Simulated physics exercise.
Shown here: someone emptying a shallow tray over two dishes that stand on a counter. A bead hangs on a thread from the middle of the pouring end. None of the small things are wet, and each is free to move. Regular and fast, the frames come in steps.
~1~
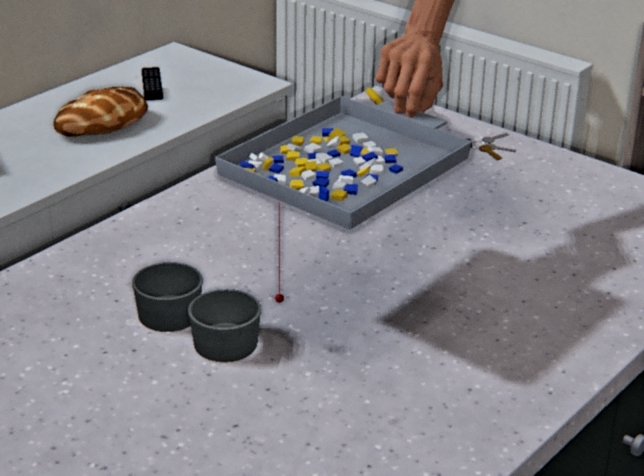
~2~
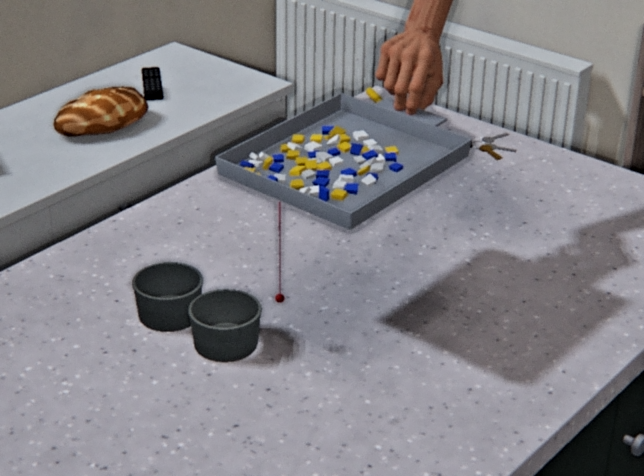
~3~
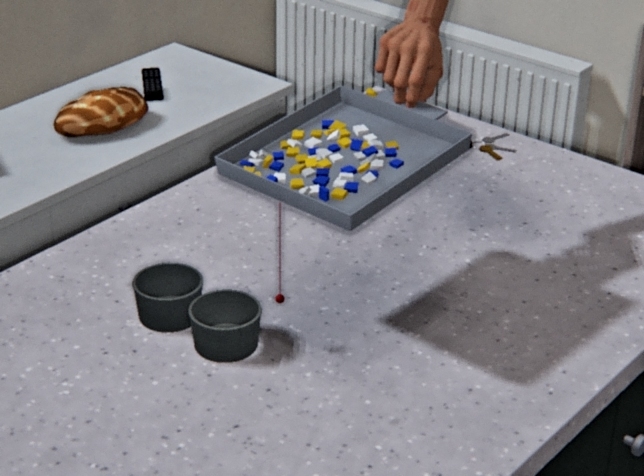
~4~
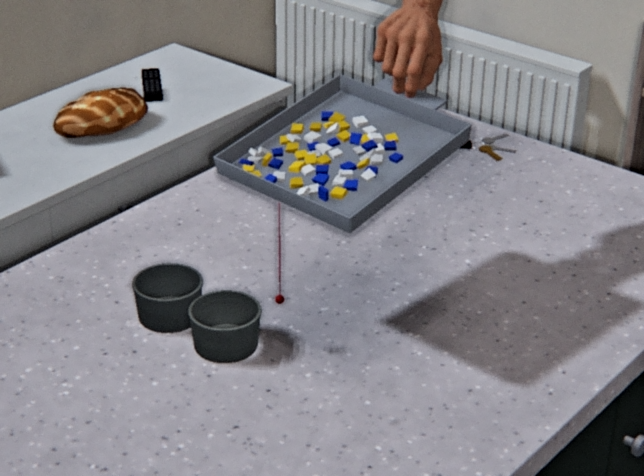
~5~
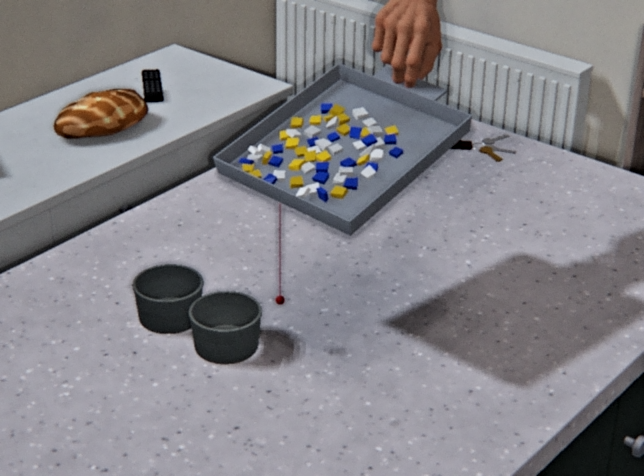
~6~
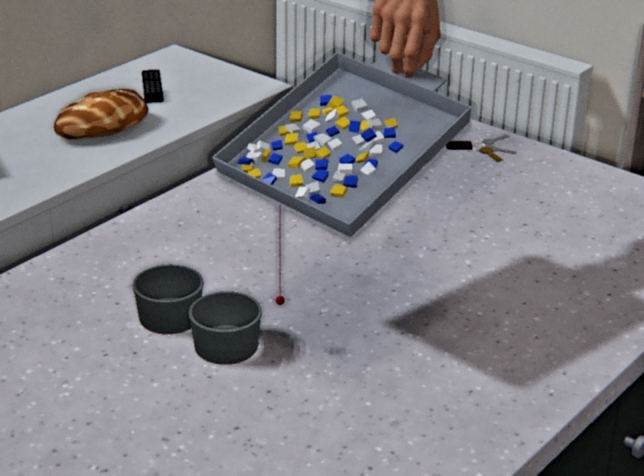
A hand raising the far end of a grey tray of blue, white and yellow pieces, tilting it above a speckled counter.
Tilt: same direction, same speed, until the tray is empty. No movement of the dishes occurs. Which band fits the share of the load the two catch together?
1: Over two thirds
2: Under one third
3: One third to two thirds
Answer: 2.
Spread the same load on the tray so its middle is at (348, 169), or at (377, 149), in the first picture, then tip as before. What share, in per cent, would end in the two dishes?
Roughly 0 % and then 0 %.
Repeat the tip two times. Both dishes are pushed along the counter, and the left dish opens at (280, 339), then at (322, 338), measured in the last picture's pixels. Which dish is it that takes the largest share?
For the first try I'd say the dish over on the left, and for the second, the dish over on the left.
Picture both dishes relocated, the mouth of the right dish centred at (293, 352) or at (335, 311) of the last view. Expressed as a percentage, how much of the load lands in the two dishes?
In the first position around 60 percent, in the second around 0 percent.
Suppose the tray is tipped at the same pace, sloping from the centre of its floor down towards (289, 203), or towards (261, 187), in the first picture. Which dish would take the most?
In turn: The right-hand dish; right.
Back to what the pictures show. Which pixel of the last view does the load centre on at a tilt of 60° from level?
Roughly at (302, 175).
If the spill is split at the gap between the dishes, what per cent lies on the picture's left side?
Roughly 10 %.
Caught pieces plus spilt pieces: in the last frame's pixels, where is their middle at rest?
Somewhere close to (267, 387) in the last picture.
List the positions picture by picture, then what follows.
In the first picture, corners of the pouring end (218, 157) and (350, 211), level; middle of the load (314, 163), mosaic tiles; left dish (144, 308); right dish (201, 338); bead on its thread (280, 298).
In the second picture, corners of the pouring end (218, 157) and (350, 212), level; middle of the load (315, 162).
In the third picture, corners of the pouring end (218, 157) and (350, 214), tipped barely, lowest at the right corner; middle of the load (315, 159).
In the fourth picture, corners of the pouring end (216, 157) and (349, 216), tipped a little, lowest at the right corner; middle of the load (314, 155).
In the fifth picture, corners of the pouring end (216, 157) and (349, 220), tipped a little, lowest at the right corner; middle of the load (314, 152).
In the sixth picture, corners of the pouring end (215, 157) and (349, 222), tipped clearly, lowest at the right corner; middle of the load (313, 147); left dish (145, 311); right dish (202, 340).
Just after the last frame, tray tipped steeply; almost all on the tray; just a few in the air.
A moment on, tray tipped right over; almost all on the tray; about a tenth outside both; just a few in the air.
Further on, tray tipped past a quarter turn; about a tenth in the right dish; almost all outside both.
When it is over, tray tipped past a quarter turn; about a tenth in the right dish; not one in the left dish; almost all outside both.
